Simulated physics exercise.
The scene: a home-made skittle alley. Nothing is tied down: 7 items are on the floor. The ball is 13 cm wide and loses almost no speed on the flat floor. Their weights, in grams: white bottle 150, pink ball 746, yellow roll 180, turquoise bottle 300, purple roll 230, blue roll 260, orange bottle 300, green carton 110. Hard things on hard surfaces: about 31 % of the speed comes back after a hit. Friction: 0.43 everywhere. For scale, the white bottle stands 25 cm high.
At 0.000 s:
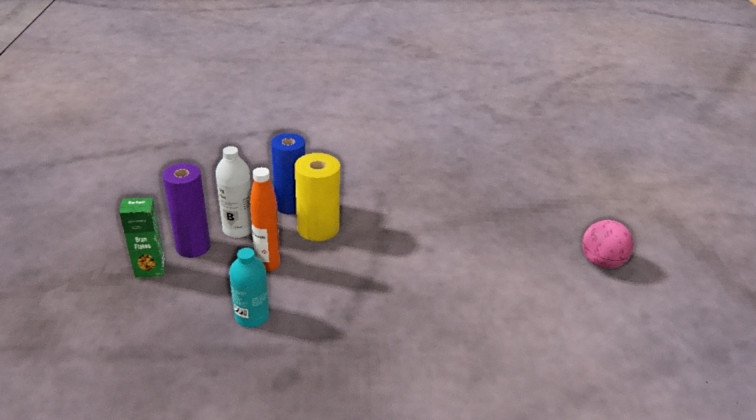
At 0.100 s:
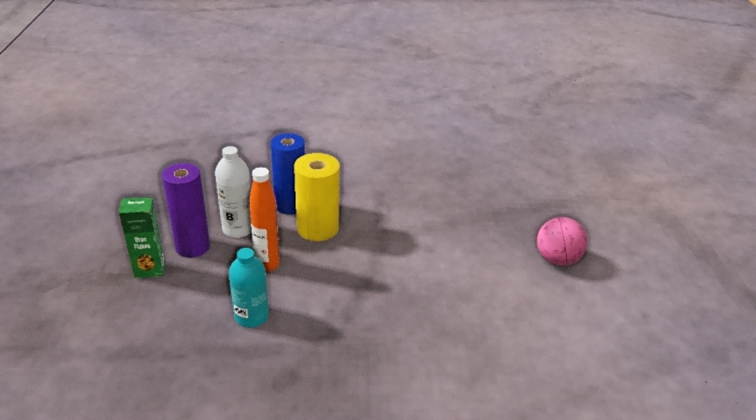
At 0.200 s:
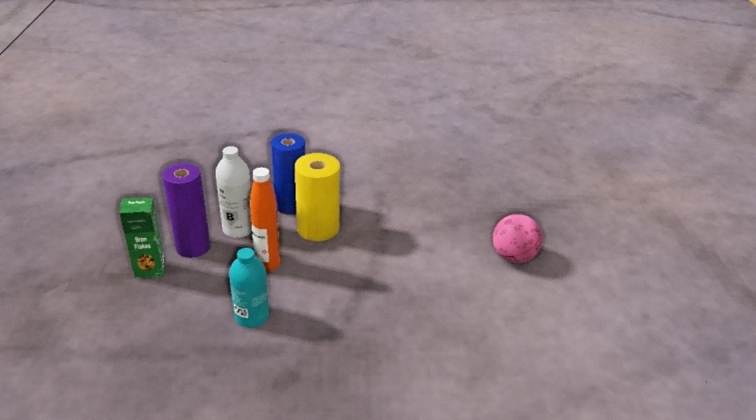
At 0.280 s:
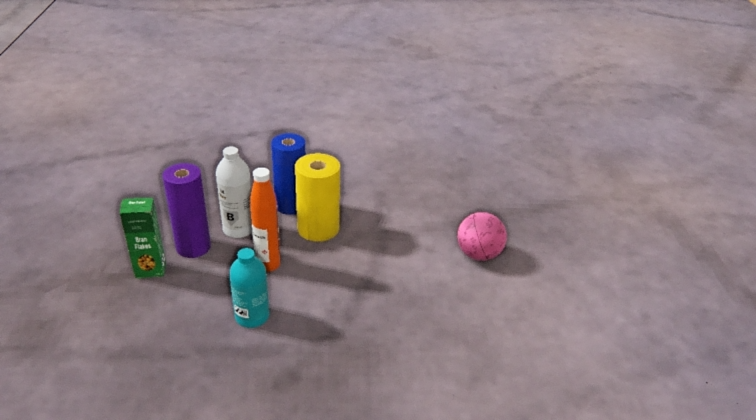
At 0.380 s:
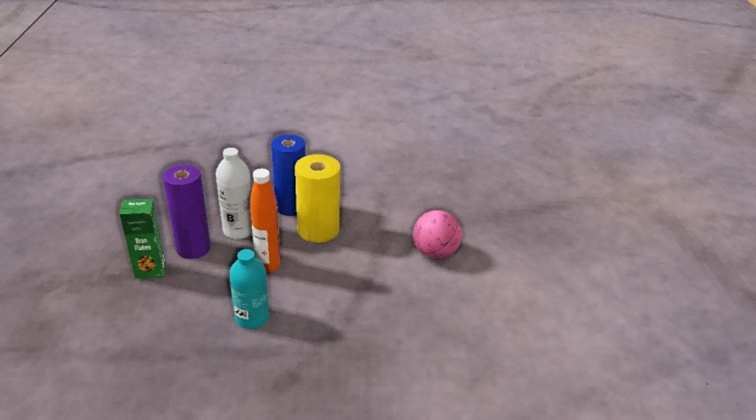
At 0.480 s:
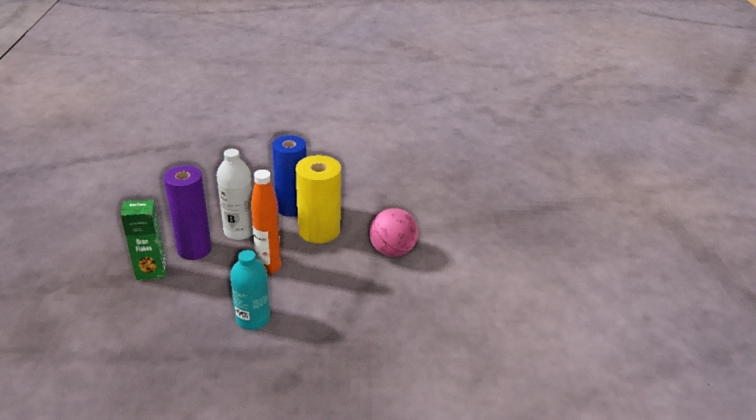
Seven bottles, rolls and a green carton stood grouped on the left of a grey floor while a pink ball rolled steadily leftward from the right, closing most of the gap to the yellow roll.
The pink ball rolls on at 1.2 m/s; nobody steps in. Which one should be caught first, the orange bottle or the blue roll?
Of the two named, the former: The orange bottle.
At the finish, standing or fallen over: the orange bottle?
The orange bottle falls over.
Around 0.68 s, ball has run 76 cm; pink ball near (318, 232); blue roll shifted 2 cm near (286, 172); yellow roll shifted 6 cm.
Around 0.88 s, ball has run 87 cm; pink ball near (271, 235); orange bottle at 8° to upright near (239, 231); blue roll shifted 3 cm near (285, 172); yellow roll shifted 7 cm.
Around 1.08 s, ball has run 95 cm; pink ball near (241, 233); orange bottle at 46° to upright near (203, 254); blue roll shifted 3 cm near (285, 172); yellow roll shifted 7 cm.
Around 1.88 s, ball has run 101 cm; pink ball near (215, 243); orange bottle on its side near (180, 297); blue roll shifted 3 cm near (285, 172); yellow roll shifted 7 cm.
Finally (4.0 s), on their side or leaning hard on the floor, orange bottle; the other 6 still in place (within 8 cm). Final places as that camera would see them, orange bottle near (183, 301), blue roll near (285, 172). Orange bottle went at 1.04 s; blue roll was never lost.
